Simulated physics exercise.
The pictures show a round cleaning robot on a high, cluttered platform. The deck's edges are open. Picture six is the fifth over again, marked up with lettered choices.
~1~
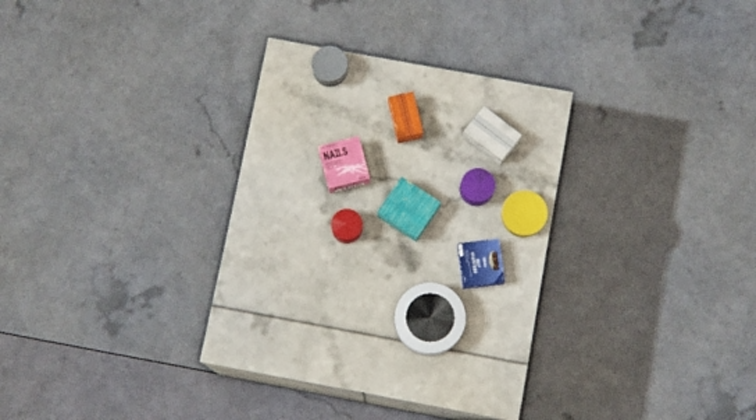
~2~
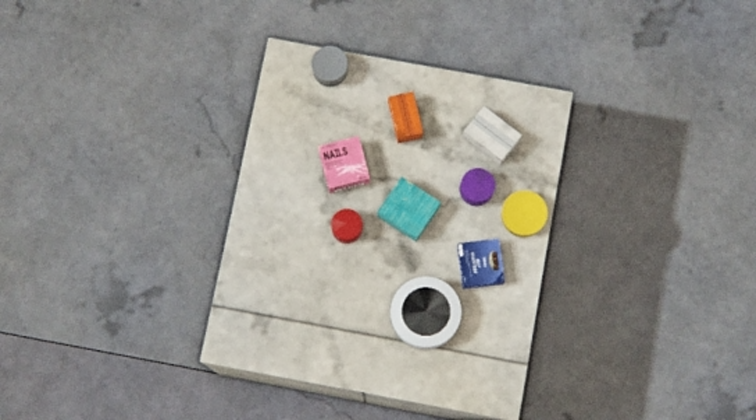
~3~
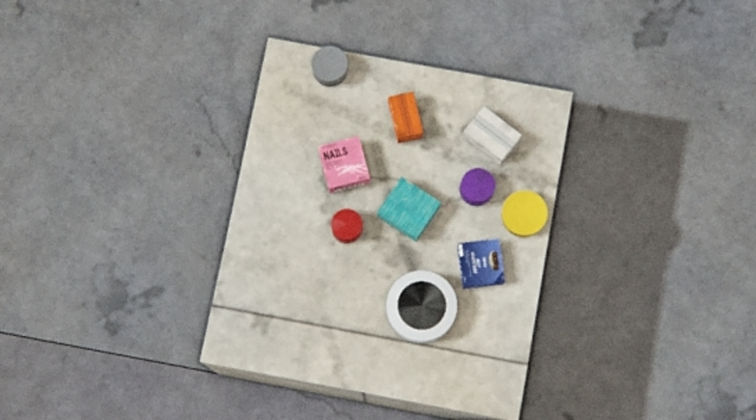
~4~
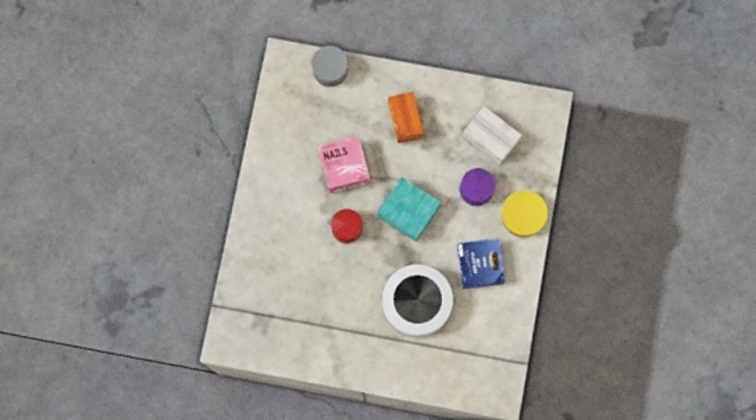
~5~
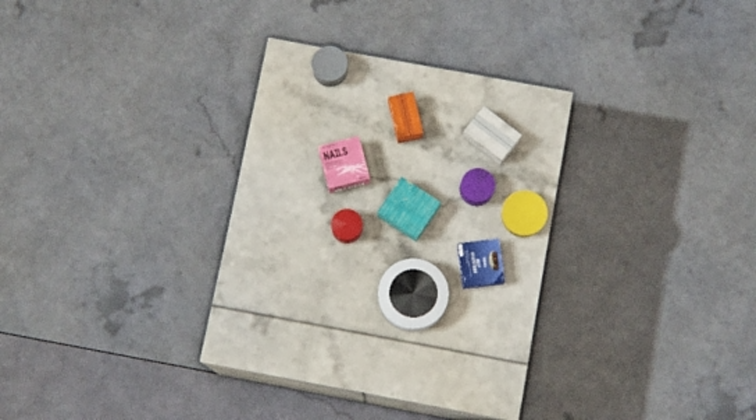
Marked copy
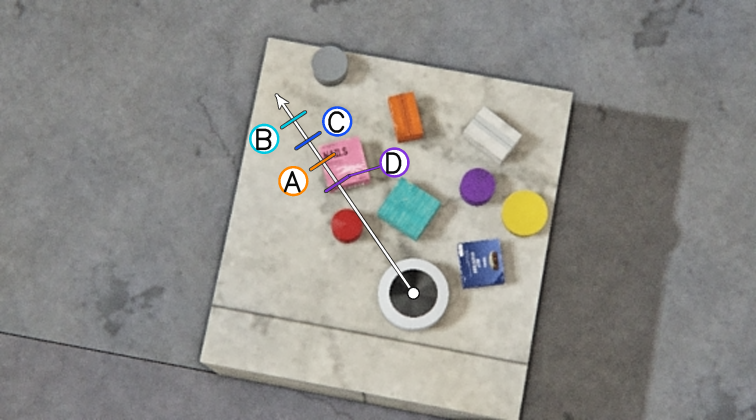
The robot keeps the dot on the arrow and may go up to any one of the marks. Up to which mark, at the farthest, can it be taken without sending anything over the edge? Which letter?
Up to mark C.
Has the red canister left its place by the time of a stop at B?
By then, yes.
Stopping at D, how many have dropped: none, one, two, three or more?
By then, none.
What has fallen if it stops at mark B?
It is the grey pail.
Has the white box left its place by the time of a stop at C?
No.
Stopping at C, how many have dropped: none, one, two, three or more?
By then, none.
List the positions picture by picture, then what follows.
In the first picture, orange box (405, 117); turquoise crate (409, 210); yellow pail (524, 214).
In the second picture, robot (426, 313); white box (492, 136).
In the third picture, robot (421, 307); grey pail (330, 67).
In the fourth picture, robot (417, 301); blue box (481, 264).
In the fifth picture, robot (413, 295); orange box (405, 117); turquoise crate (409, 210); yellow pail (524, 214).
On the copy, A at (323, 162); B at (294, 120); C at (308, 141); D at (337, 184); the arrow from (413, 293) to (277, 95); the white dot at (413, 293).
On C. First, robot (375, 240); red canister (333, 214); turquoise crate (411, 199).
Then, robot (337, 185); red canister (287, 186); pink box (329, 131).
Finally, robot (309, 144); grey pail (331, 53); red canister (275, 183); nothing has fallen.
By contrast, A is safe but short; B drops the grey pail; D is safe but short.
